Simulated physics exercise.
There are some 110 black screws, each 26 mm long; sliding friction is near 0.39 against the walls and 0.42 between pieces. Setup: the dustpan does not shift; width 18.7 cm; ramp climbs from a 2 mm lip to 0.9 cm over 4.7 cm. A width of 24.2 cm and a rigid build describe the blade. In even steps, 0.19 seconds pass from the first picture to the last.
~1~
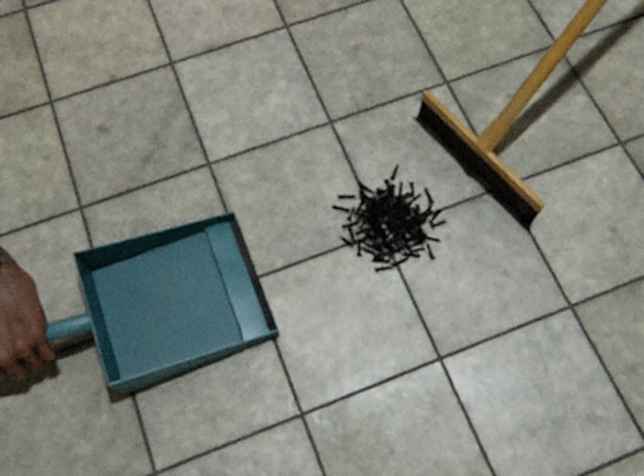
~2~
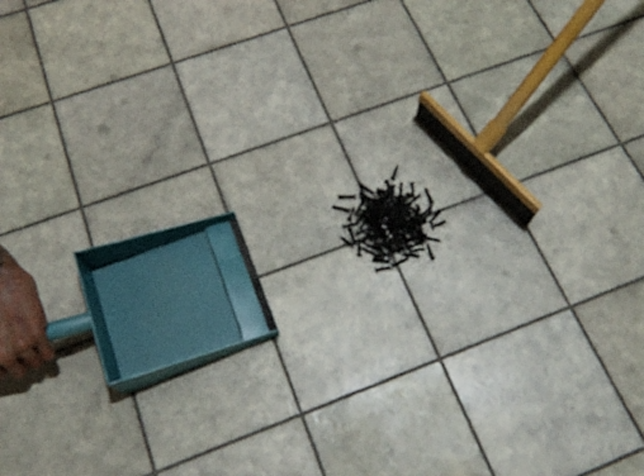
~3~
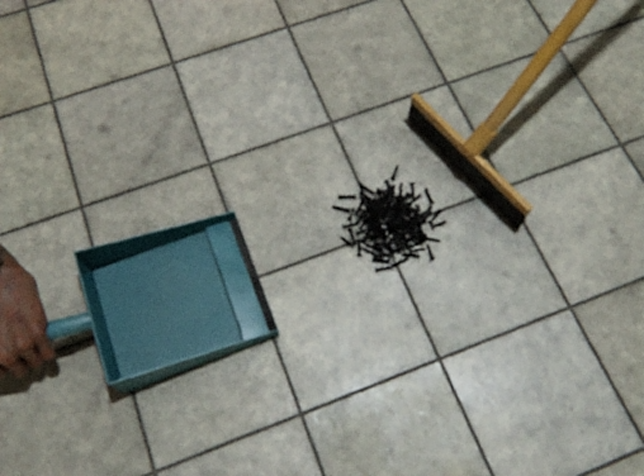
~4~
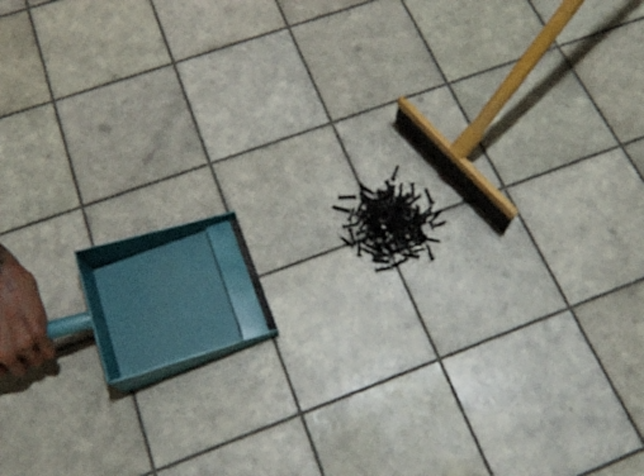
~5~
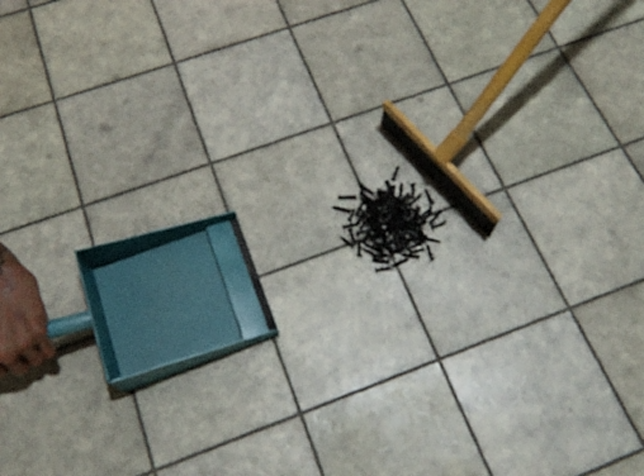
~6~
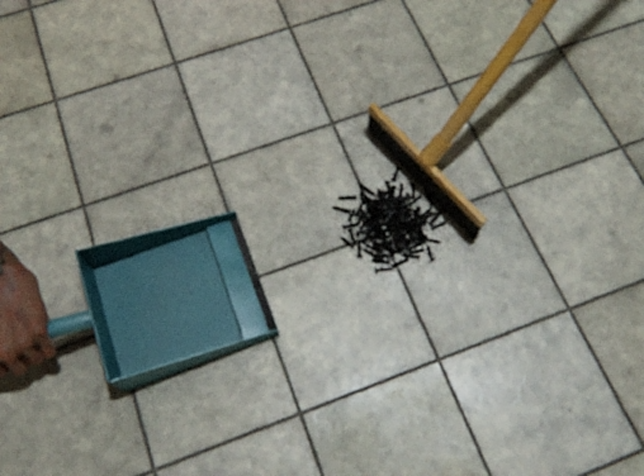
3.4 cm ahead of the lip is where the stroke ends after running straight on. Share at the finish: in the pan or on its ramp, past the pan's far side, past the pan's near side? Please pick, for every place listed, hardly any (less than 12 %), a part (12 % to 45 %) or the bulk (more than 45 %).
Pan: Hardly any, far side: Hardly any, near side: Hardly any.
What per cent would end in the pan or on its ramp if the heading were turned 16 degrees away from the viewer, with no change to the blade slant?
Roughly 0 per cent would finish in the pan or on its ramp.
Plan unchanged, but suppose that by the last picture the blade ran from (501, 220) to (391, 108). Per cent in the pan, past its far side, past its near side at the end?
Per cent by place - pan 0, far side 0, near side 5.
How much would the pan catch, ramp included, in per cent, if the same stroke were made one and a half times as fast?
In that case close to 10 per cent.
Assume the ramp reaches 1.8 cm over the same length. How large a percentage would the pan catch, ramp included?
That change would give about 0 per cent.
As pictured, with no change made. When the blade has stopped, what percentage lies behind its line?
Some 15 per cent.
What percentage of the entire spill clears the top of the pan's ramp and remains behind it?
Around 0 in a hundred.
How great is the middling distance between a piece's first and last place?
16 cm or thereabouts.
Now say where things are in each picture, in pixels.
In the first frame, blade from (539, 207) to (426, 97), moved 0.0 cm, 0 of the pieces shifted so far; middle of the pieces at (391, 224); pan at (170, 307).
In the second frame, blade from (536, 208) to (423, 98), moved 0.4 cm, 0 of the pieces shifted so far; middle of the pieces at (391, 224).
In the third frame, blade from (527, 211) to (415, 100), moved 1.8 cm, 0 of the pieces shifted so far; middle of the pieces at (391, 224).
In the fourth frame, blade from (512, 215) to (401, 103), moved 3.9 cm, 0 of the pieces shifted so far; middle of the pieces at (391, 224).
In the fifth frame, blade from (496, 219) to (387, 107), moved 6.2 cm, 0 of the pieces shifted so far; middle of the pieces at (391, 225).
In the sixth frame, blade from (481, 223) to (372, 110), moved 8.5 cm, 0 of the pieces shifted so far; middle of the pieces at (391, 225); pan at (170, 305).
Then, 0.18 s after the last picture, middle of the blade 17 cm from the lip; 0 % over the lip, far side 0 %, near side 0 %.
Then, 0.30 s after the last picture, middle of the blade 10 cm from the lip; 0 % over the lip, far side 0 %, near side 0 %.
Then, 0.55 s after the last picture, middle of the blade 7 cm from the lip; 5 % over the lip, far side 5 %, near side 5 %.
In the end, pan 5 %, far side 5 %, near side 5 %, in front of the lip or behind the blade 90 %.
